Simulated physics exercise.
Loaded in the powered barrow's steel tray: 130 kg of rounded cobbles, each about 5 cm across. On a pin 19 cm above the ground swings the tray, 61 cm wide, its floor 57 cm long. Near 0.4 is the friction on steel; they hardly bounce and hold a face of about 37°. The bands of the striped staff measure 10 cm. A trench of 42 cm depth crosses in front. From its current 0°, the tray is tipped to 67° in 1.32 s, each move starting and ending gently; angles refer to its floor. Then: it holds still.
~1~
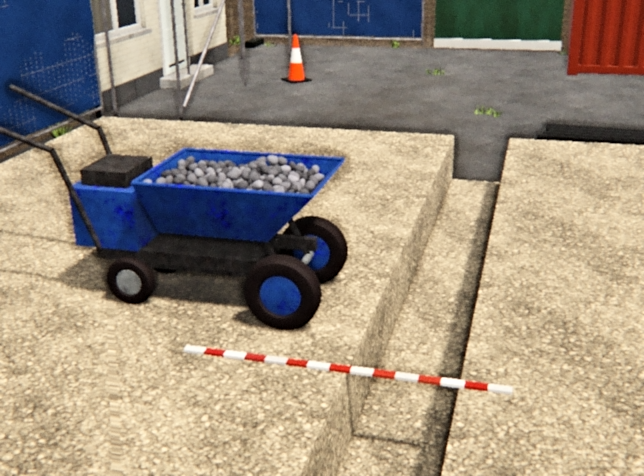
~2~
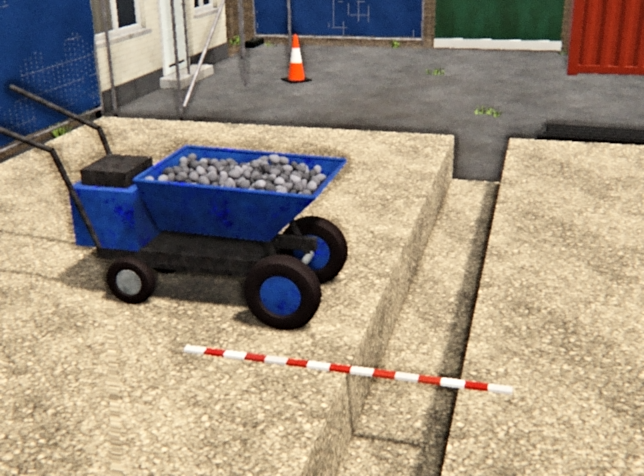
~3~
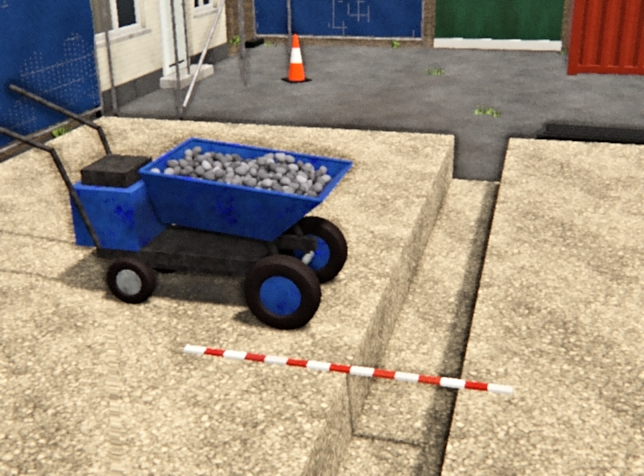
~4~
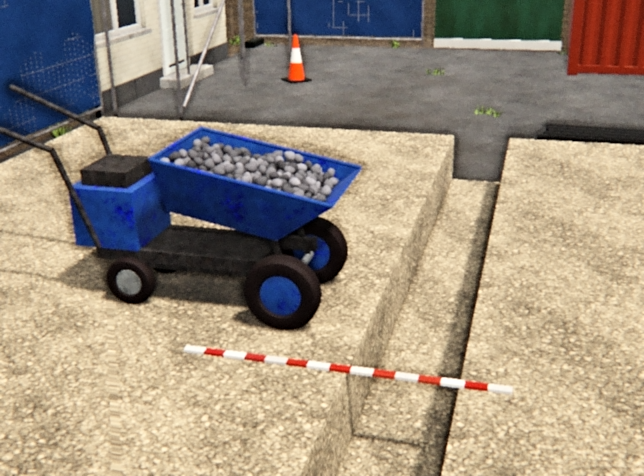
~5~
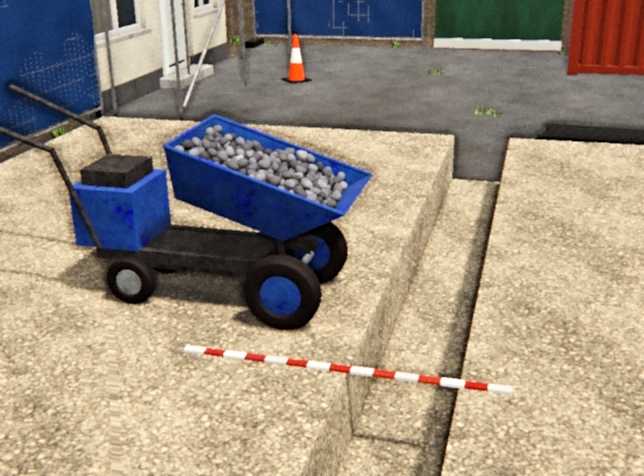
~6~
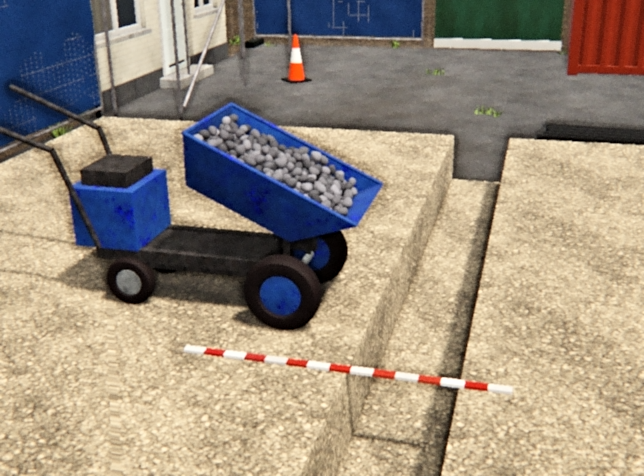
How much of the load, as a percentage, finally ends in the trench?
I would put it at about 88 per cent.
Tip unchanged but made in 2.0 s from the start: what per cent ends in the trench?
It'd be some 95 per cent.
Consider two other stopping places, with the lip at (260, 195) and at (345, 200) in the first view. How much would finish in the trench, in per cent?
I'd expect close to 100 per cent at the first and 50 per cent at the second.
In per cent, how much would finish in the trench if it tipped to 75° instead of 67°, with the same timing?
In that case some 95 per cent.
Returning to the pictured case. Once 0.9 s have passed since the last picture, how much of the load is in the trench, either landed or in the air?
About 45 per cent by then.
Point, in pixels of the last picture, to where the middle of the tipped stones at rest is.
At about pixel (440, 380) in the last view.
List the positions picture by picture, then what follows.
The first frame shows lip at (312, 197), floor tilted 0°, highest stones at (238, 167).
In the second frame, the tray is at 1°, its lip at (315, 198); the top of the load is at (230, 167).
In the third frame, the tray is at 5°, its lip at (322, 201); the top of the load is at (212, 159).
In the fourth frame, the tray is at 10°, its lip at (332, 207); the top of the load is at (206, 149).
The fifth frame shows lip at (344, 215), floor tilted 17°, highest stones at (218, 138).
The sixth frame shows lip at (356, 226), floor tilted 25°, highest stones at (229, 128).
Then, 0.4 s after the last picture the floor is at 57°, 100 % in the tray; the foremost stones are at (398, 255).
Then, 0.9 s after the last picture the floor is at 67°, 53 % in the tray, 44 % in the trench, 4 % past the trench; the foremost stones are at (496, 317).
Then, 1.2 s after the last picture the floor is at 67°, 18 % in the tray, 70 % in the trench, 12 % past the trench; the foremost stones are at (571, 330).
Then, 3.2 s after the last picture the floor is at 67°, 0 % in the tray, 88 % in the trench, 12 % past the trench; the foremost stones are at (619, 330).
